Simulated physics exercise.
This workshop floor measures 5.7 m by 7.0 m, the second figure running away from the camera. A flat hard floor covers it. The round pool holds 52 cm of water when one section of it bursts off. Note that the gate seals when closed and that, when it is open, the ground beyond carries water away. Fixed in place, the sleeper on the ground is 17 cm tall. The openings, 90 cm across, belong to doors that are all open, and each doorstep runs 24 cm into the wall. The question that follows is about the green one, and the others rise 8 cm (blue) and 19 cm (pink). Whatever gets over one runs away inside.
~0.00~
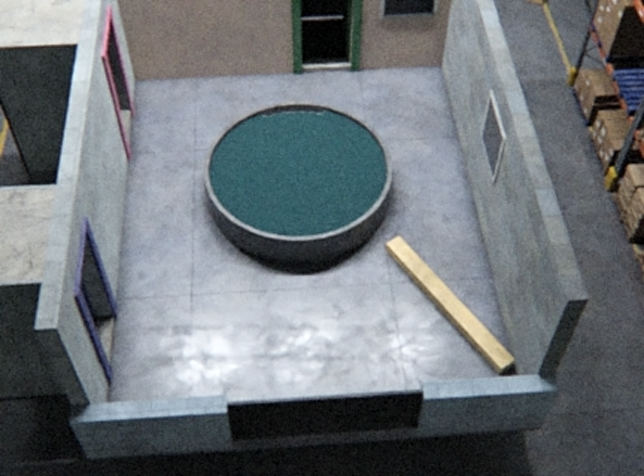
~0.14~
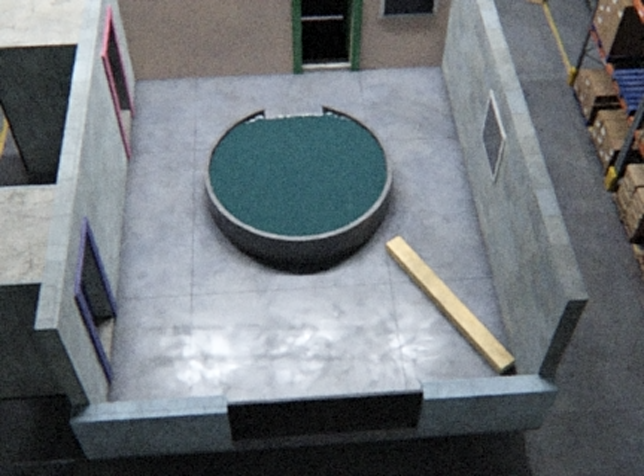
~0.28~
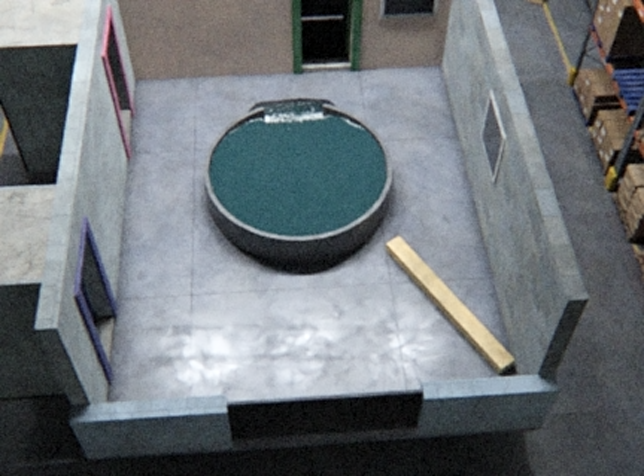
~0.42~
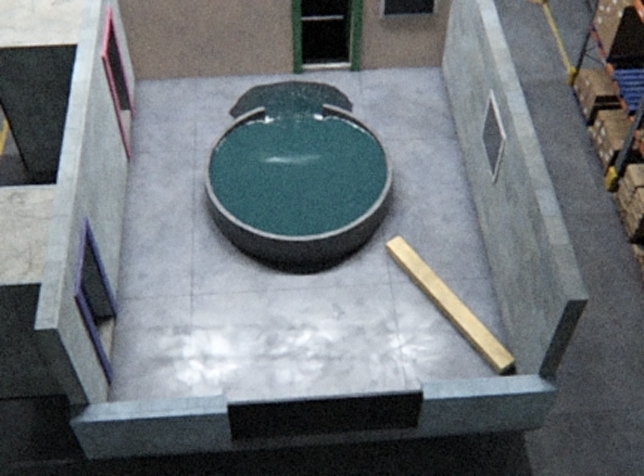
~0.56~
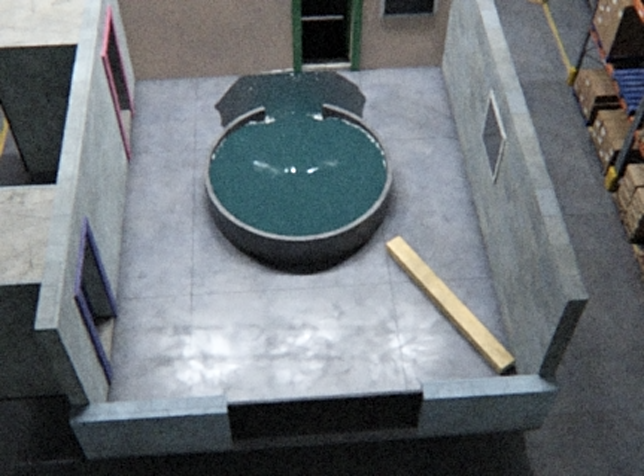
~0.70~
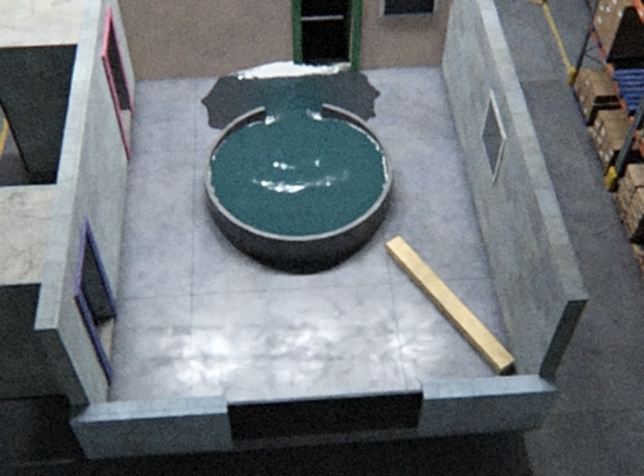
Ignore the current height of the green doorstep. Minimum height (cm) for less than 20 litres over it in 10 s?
Around 26 cm.
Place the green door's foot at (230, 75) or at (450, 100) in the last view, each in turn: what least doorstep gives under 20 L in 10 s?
You'd want roughly 20 cm there first, then roughly 17 cm.
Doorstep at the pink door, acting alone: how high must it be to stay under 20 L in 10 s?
At the pink door you'd want roughly 11.5 cm.
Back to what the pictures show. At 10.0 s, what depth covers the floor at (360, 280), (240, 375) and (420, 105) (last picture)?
Approx. 2 / 7 / 9 cm.
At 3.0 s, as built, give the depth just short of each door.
The blue door has 0 cm, the pink door 15 cm and the green door 25 cm.
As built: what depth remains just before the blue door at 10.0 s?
You'd measure close to 6.0 cm there.
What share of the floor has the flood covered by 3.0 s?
Wet: Close to 30 %.
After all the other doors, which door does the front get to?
The last one is the blue door.
After 1.4 s water covers 15 % of the floor, deepest (35 cm) near (283, 79); 26 cm at the green door, 27 litres in over its 11 cm doorstep.
After 3.0 s water covers 30 % of the floor, deepest (30 cm) near (283, 79); 25 cm at the green door, 164 litres in over its 11 cm doorstep.
After 10.0 s water covers 95 % of the floor, deepest (14 cm) near (503, 348); 12 cm at the green door, 304 litres in over its 11 cm doorstep.
At the green door as built, the water arrived by 0.7 s and peaked near 28 cm at 2.2 s.
With a doorstep of 23.5 cm, 34 litres would have come in within the 10 s; with 32 cm, 1 litre. So under 20 litres takes about 26 cm.
